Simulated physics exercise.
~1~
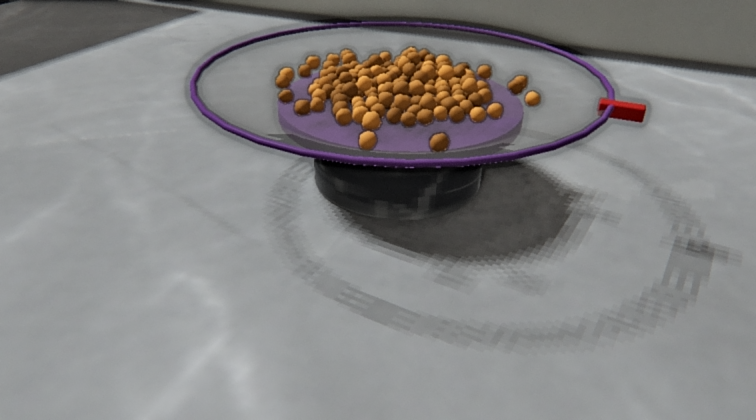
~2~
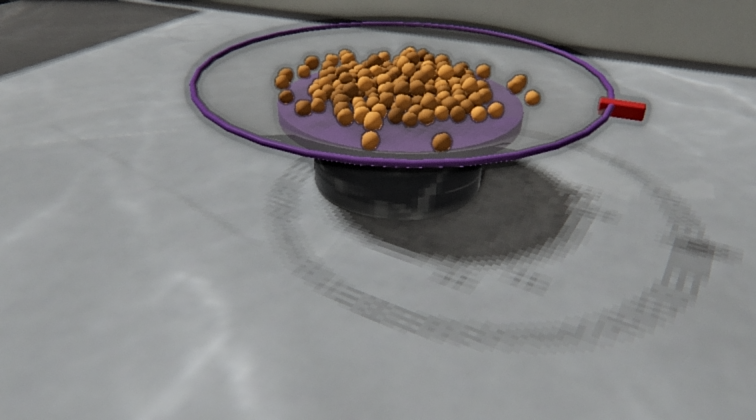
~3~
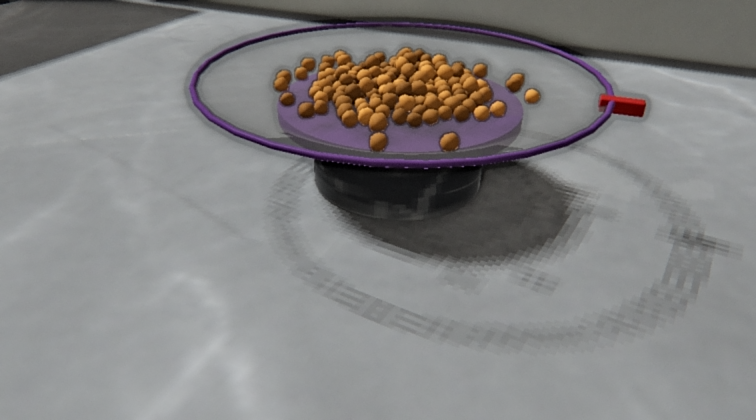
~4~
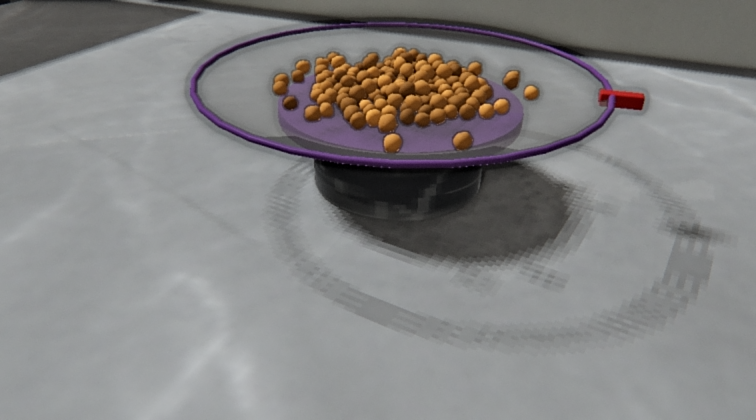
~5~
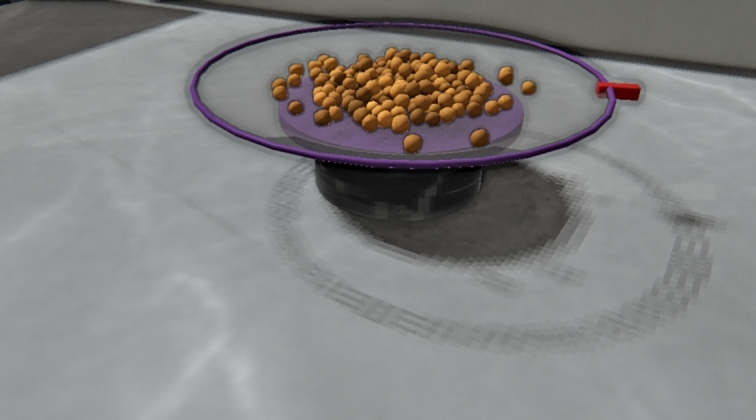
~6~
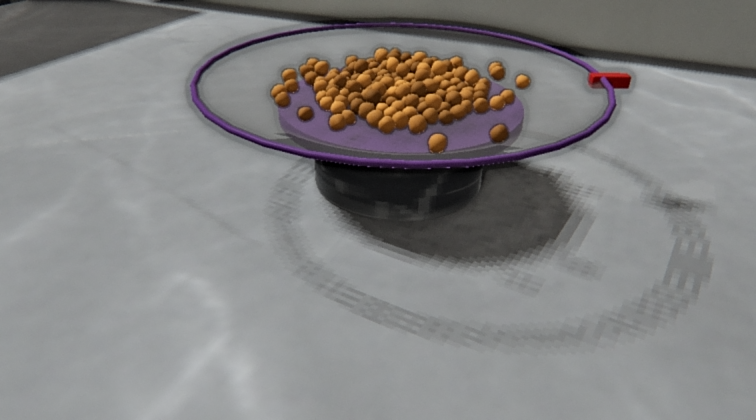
Clear round dish with a purple rim and red tag turning counterclockwise, slowly then faster, carrying a heap of roasted chickpeas.
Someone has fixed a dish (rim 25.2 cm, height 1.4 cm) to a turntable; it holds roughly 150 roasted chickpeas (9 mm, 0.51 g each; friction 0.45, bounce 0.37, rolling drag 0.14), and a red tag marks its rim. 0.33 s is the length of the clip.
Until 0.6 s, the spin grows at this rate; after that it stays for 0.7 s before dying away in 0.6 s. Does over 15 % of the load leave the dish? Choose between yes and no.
I choose no.
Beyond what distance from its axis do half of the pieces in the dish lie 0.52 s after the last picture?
Roughly 4.0 cm from the centre line.
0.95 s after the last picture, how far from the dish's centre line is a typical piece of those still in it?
Around 4.0 cm.
Then, 0.52 s after the last picture, dish 100 %; middle of the pieces not yet landed near (402, 86).
Then, 0.95 s after the last picture, dish 100 %; middle of the pieces not yet landed near (403, 85).
Then, 1.34 s after the last picture, dish 100 %; middle of the pieces not yet landed near (400, 85).
Then, 1.72 s after the last picture, dish 100 %; middle of the pieces not yet landed near (399, 85).
In the end, dish 100 %.
